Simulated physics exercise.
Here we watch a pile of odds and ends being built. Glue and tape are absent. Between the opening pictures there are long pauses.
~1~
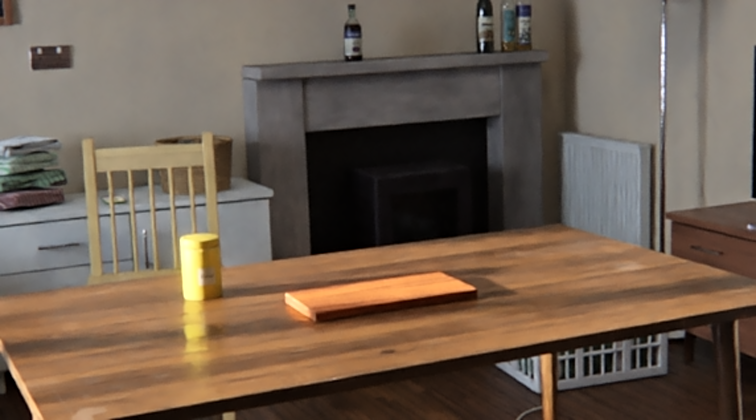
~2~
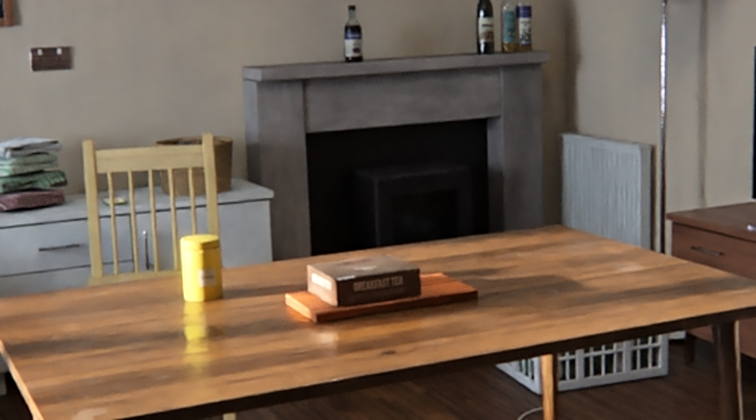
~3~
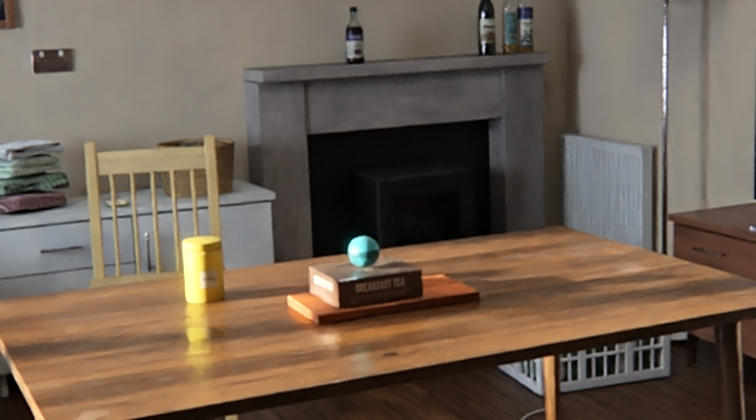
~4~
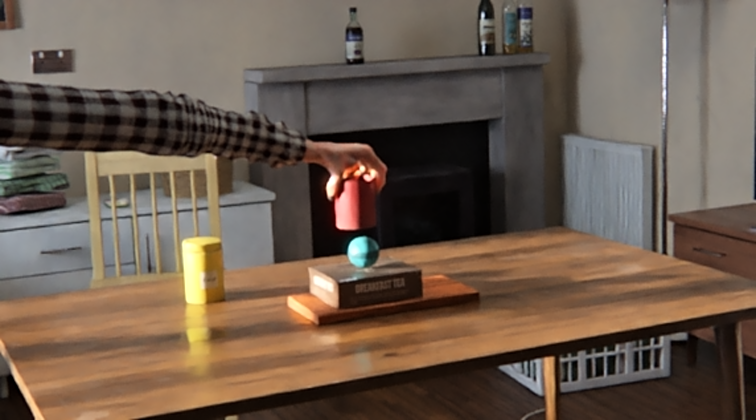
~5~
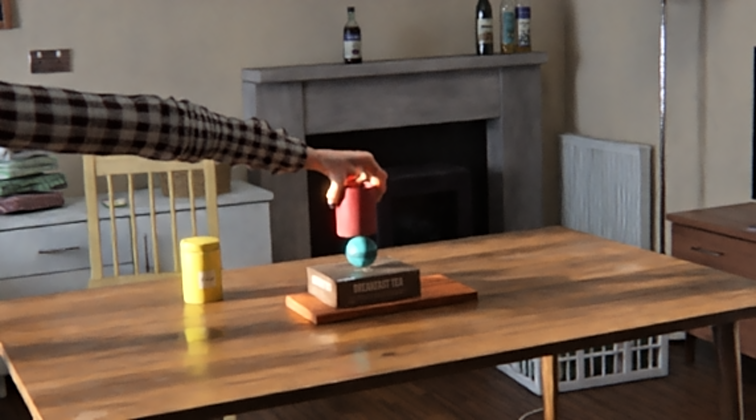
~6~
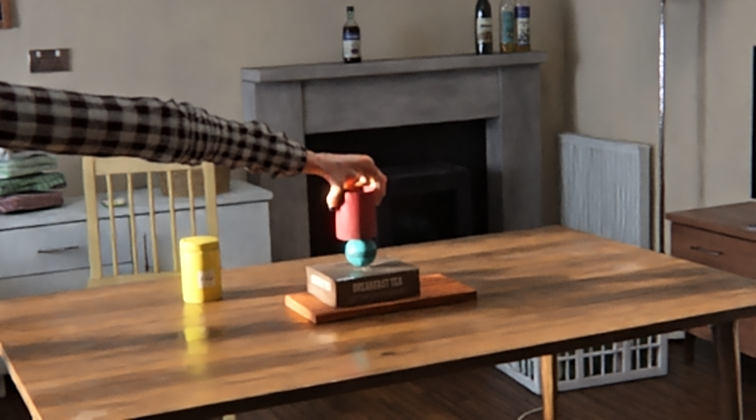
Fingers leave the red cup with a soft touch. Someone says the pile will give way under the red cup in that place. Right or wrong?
Right, it gives way.
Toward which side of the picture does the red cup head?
Off leftwards in the picture.
Then, 0.40 s past the last view, red cup now fallen.
Then, 0.60 s past the last view, things are still on the move.
Then, 0.80 s past the last view, as before.
Finally, fallen, red cup; the other 4 still in place. Final places as the last picture's camera would see them, red cup near (224, 304). The pile comes apart.
